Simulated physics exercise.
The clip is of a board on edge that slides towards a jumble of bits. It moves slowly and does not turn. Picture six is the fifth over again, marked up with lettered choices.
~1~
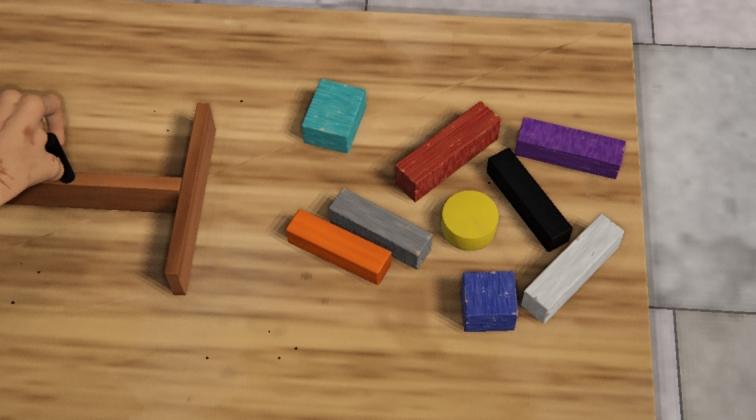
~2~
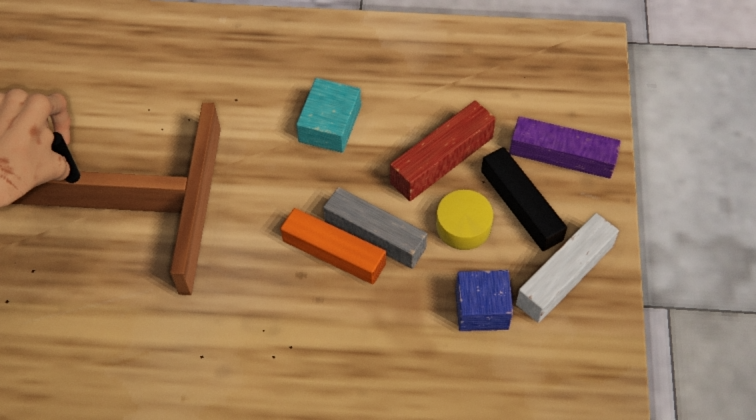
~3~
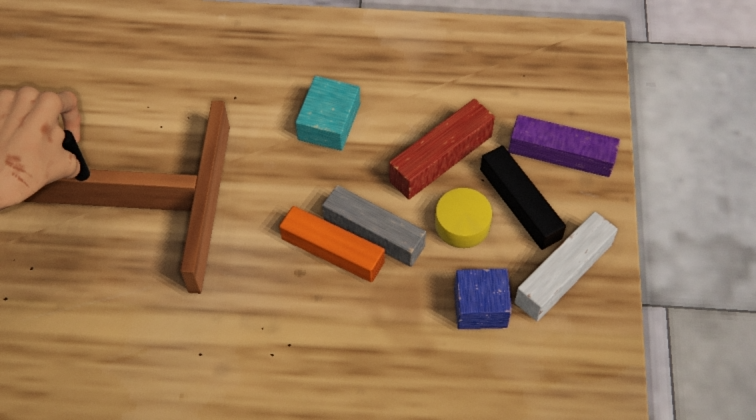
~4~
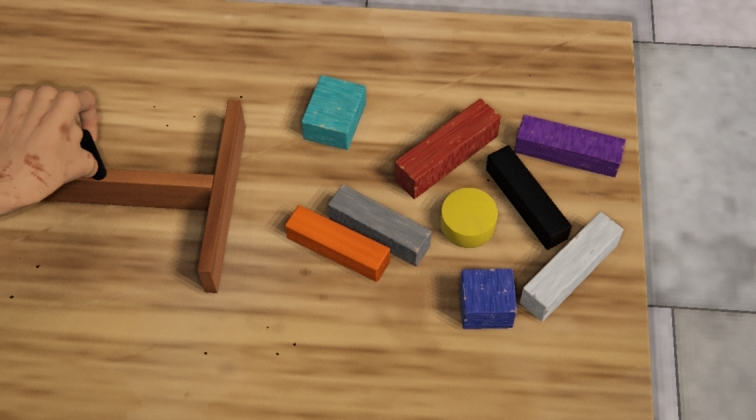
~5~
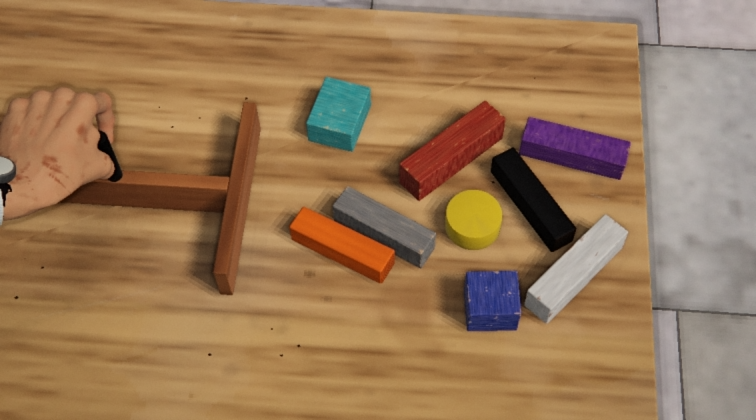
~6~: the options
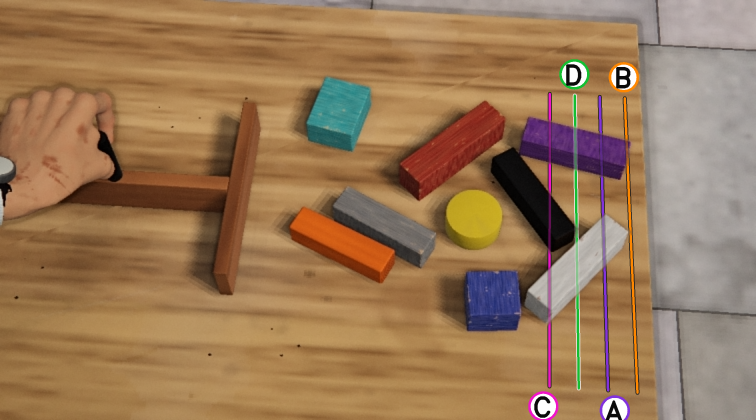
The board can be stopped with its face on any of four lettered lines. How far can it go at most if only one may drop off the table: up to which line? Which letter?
C.
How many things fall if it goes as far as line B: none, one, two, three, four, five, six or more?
In all, six or more.
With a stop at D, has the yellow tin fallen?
By then, no.
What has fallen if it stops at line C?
It is the white bar.
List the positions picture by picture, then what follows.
Purple bar (570, 149); blue block (489, 302); board (188, 184), in the first picture.
Board (193, 184); black stick (523, 198), in the second picture.
Board (204, 182); red bar (442, 149), in the third picture.
Board (220, 181); yellow tin (468, 218), in the fourth picture.
Board (235, 183); purple bar (575, 149); blue block (492, 301); white bar (577, 269), in the fifth picture.
On the marked copy, A at (604, 232); B at (631, 234); C at (550, 229); D at (577, 230).
With C. Early on, board (346, 190); turquoise block (374, 107); orange stick (400, 260).
Further on, board (460, 198); white bar (585, 270); black stick (554, 186).
At the end, board (549, 203); white bar over the edge; purple bar (637, 147); one fallen.
As for the rest, A drops five; B drops seven; D drops three.
